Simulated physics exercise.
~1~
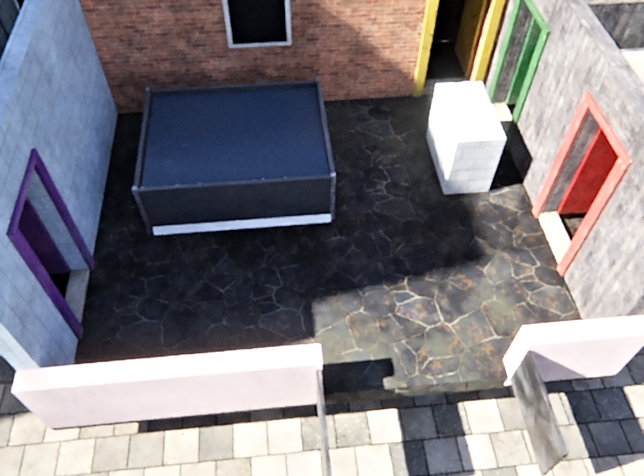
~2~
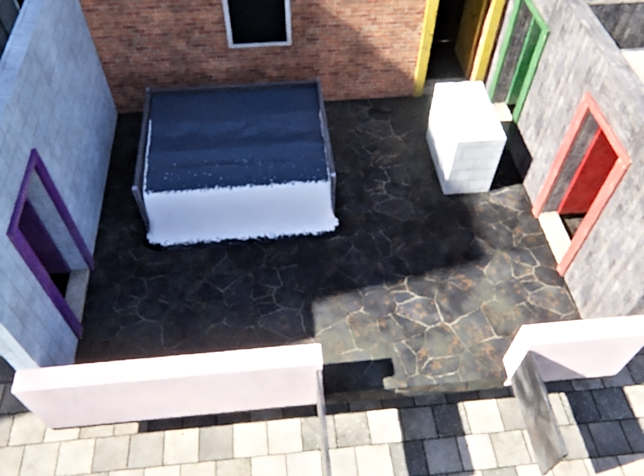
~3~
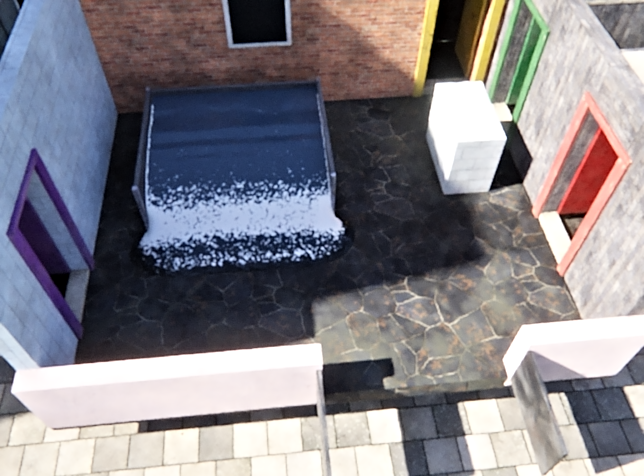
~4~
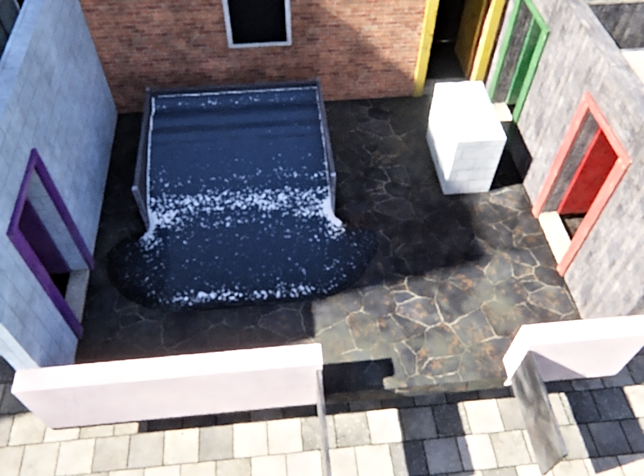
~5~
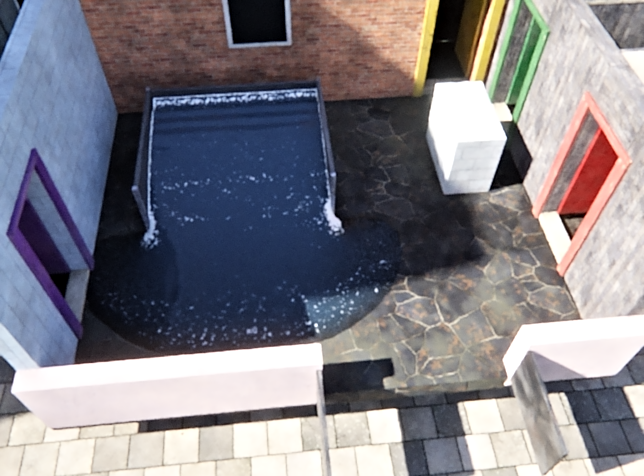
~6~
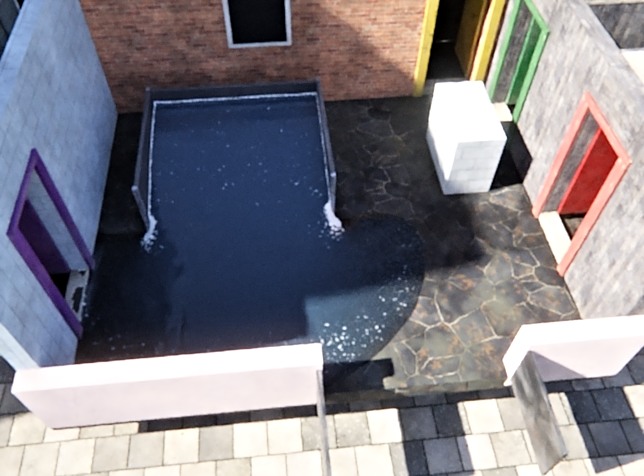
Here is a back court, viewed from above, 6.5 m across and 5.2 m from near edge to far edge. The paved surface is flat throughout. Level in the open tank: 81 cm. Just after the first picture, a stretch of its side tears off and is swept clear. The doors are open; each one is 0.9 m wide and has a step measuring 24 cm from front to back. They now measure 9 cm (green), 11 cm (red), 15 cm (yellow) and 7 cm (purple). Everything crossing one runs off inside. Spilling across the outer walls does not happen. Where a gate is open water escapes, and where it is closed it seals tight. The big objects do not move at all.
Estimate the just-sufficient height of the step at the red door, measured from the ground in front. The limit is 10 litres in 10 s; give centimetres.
I would say 12 cm.
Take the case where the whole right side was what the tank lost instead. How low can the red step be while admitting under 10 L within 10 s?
Some 25 cm.
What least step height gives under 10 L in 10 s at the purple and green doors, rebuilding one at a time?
You'd want some 30 cm at purple and some 16 cm at green.
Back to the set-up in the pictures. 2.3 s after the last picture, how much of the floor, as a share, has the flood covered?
Near 50 per cent of the open floor.
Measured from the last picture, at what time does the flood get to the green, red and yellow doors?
Green: 4.0 s; red: 2.8 s; yellow: 4.5 s.
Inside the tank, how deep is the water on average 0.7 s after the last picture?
The mean depth is roughly 38 cm.
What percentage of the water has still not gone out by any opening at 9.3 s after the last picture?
About 60 in every hundred.
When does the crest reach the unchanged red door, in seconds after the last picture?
Crest at t of about 4.0 s.
Then, 0.7 s after the last picture water covers 45 % of the floor, deepest (55 cm) near (69, 399); it has not reached the red door.
Then, 2.3 s after the last picture water covers 50 % of the floor, deepest (37 cm) near (69, 399); it has not reached the red door.
Then, 9.3 s after the last picture water covers 100 % of the floor, deepest (14 cm) near (341, 197); 8 cm at the red door, 15 litres in over its 11 cm step.
At the red door as built, the water peaked near 15 cm, 4.1 s after the last picture.
Run again over the same 10 s with other heights there, 29 litres in over 9.5 cm, 5 litres over 13 cm. The limit of 10 litres is kept from about 12 cm up.
